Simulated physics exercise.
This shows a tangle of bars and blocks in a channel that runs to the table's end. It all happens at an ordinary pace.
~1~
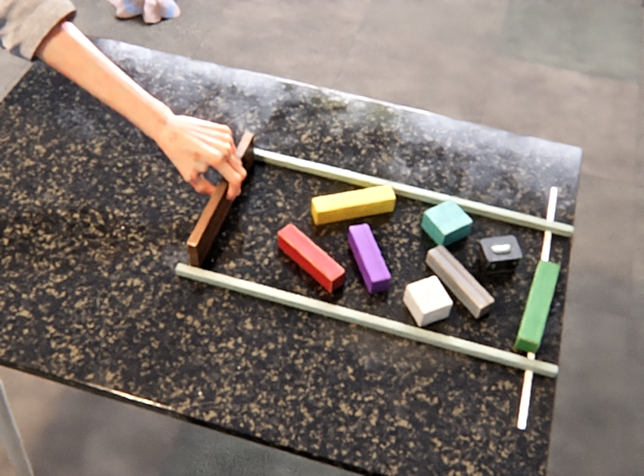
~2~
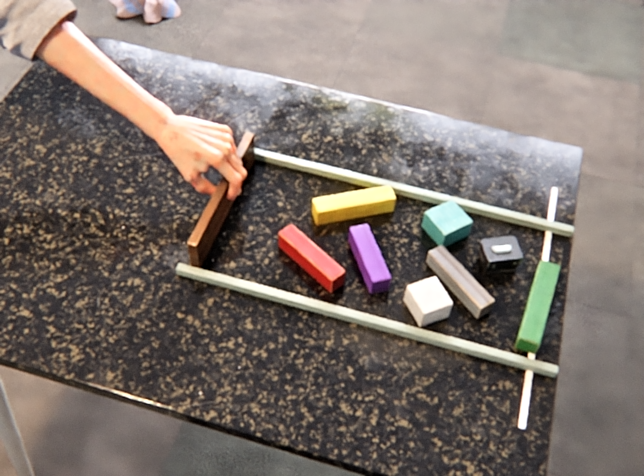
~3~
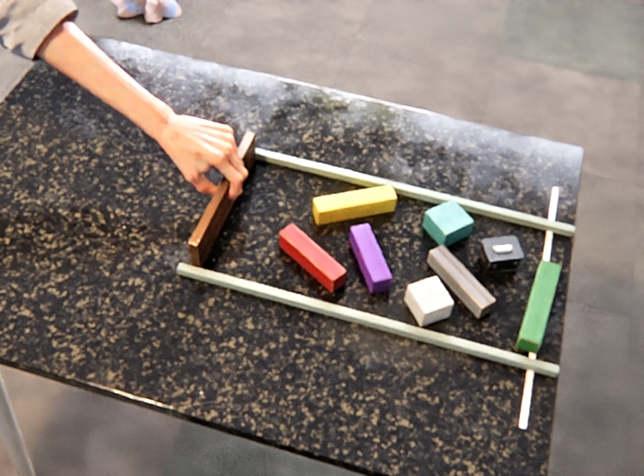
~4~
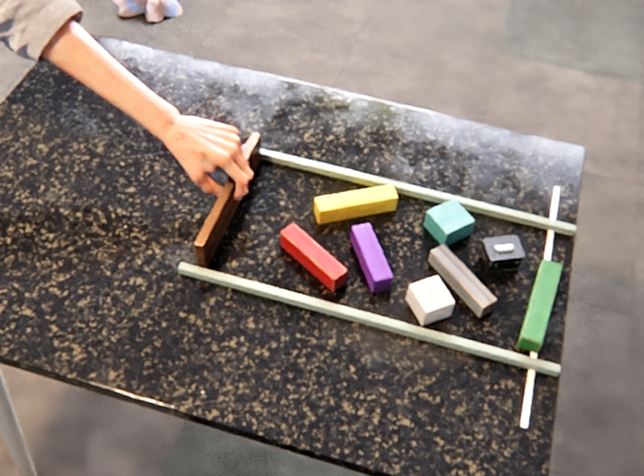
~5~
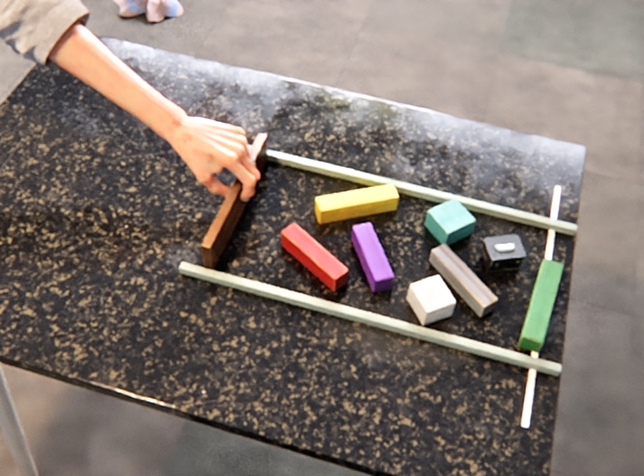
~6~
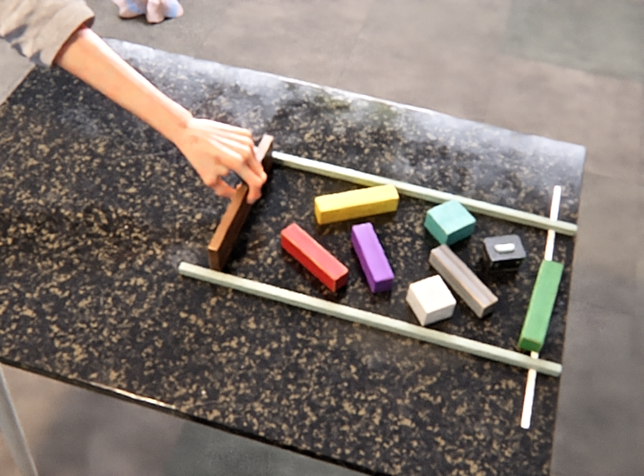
To begin with, a hand holds a dark brown board upright at the left end of a channel between two pale strips on a speckled tabletop, with scattered coloured bars and blocks lying still inside. The hand then slides the board slightly right, nearer the red bar, without touching the pieces.
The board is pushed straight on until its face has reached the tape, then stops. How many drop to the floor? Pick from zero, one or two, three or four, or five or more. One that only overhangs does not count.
The number that fall off is five or more.
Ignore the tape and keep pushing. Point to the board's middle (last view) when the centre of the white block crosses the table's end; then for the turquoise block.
About (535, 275), and (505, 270) for the other.
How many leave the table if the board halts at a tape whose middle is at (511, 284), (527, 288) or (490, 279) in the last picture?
Try by try, 3, 4 and 1.
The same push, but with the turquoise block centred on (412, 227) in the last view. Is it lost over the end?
Then it tumbles off.
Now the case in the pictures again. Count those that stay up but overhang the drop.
It comes to 0.
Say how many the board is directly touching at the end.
The number is 1.
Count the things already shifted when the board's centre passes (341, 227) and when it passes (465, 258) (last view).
The counts are 2 and 8.
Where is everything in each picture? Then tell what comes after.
The first picture shows green bar (538, 305); black case (499, 256); grey stick (459, 281); board (223, 198); tape (540, 293).
The second picture shows black case (499, 256); purple stick (369, 258).
The third picture shows grey stick (460, 281); yellow bar (355, 205).
The fourth picture shows green bar (541, 304); white block (430, 301).
The fifth picture shows black case (502, 254); turquoise block (450, 223).
The sixth picture shows green bar (541, 304); black case (502, 255); grey stick (462, 280); board (243, 202); tape (543, 292).
Soon after, none off yet; green bar at rest near (541, 304); black case at rest near (502, 255); grey stick at rest near (462, 280).
Then, none off yet; green bar at rest near (541, 304); black case moving near (510, 261); grey stick moving near (469, 280).
Further on, none off yet; green bar tipped a little near (581, 327); black case moved well along near (567, 289); grey stick moved about its own width near (539, 298).
At rest, the number that fall off is five or more; fallen, yellow bar, purple stick, turquoise block, white block, grey stick, black case and green bar.
